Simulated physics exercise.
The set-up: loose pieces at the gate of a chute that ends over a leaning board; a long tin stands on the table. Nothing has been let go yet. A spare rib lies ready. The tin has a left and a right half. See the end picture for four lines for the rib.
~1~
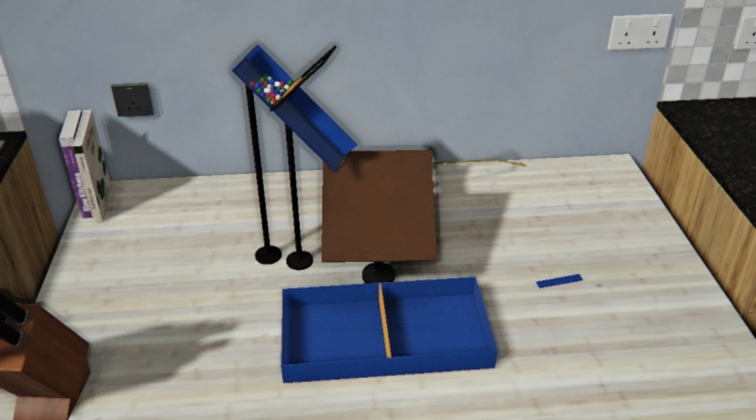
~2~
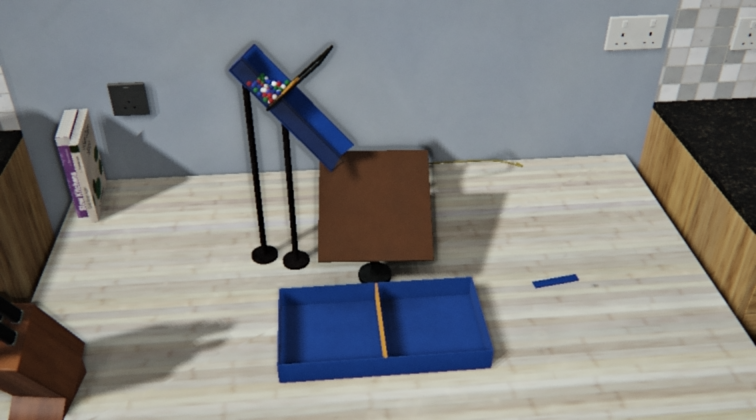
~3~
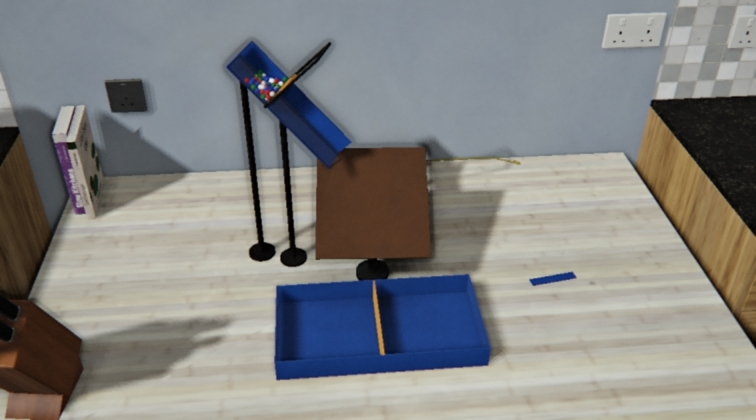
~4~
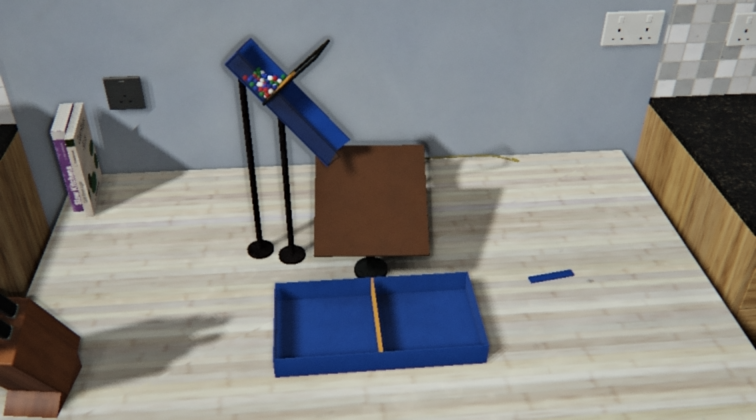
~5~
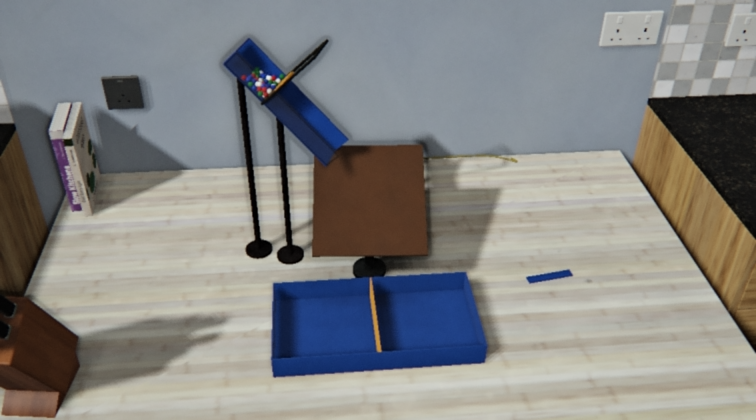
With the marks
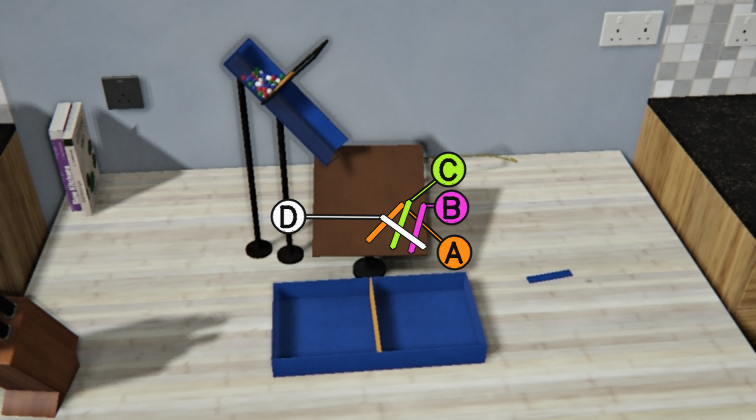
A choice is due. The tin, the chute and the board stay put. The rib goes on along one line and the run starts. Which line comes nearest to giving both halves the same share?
Choose C.
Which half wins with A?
The left half.
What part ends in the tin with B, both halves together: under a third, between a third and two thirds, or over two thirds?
Over two thirds.
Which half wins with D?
Right.
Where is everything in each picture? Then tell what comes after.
The first picture shows load behind the gate (274, 88), round plastic beads; lip of the chute (340, 163), sloping fairly steeply.
The second picture shows middle of the board (375, 204), tilted fairly steeply; middle of its low edge (376, 261); of its high edge (374, 150).
The third picture shows front corners of the tin (275, 362) and (490, 348); front end of its middle wall (384, 355); gate still shut (288, 83).
The fourth picture shows middle of the load (267, 82); lip (333, 158).
The fifth picture shows middle of the load (266, 81); lip (331, 158).
On the marked copy, line A from (401, 205) to (368, 239); line B from (423, 205) to (411, 250); line C from (408, 202) to (392, 246); line D from (382, 217) to (423, 246).
If A is chosen, of what is caught, almost all in the left half, about a tenth in the right.
If B is chosen, of what is caught, roughly a quarter in the left half, the larger part in the right.
If C is chosen, of what is caught, roughly two thirds in the left half, roughly a third in the right.
If D is chosen, of what is caught, roughly a quarter in the left half, the larger part in the right.
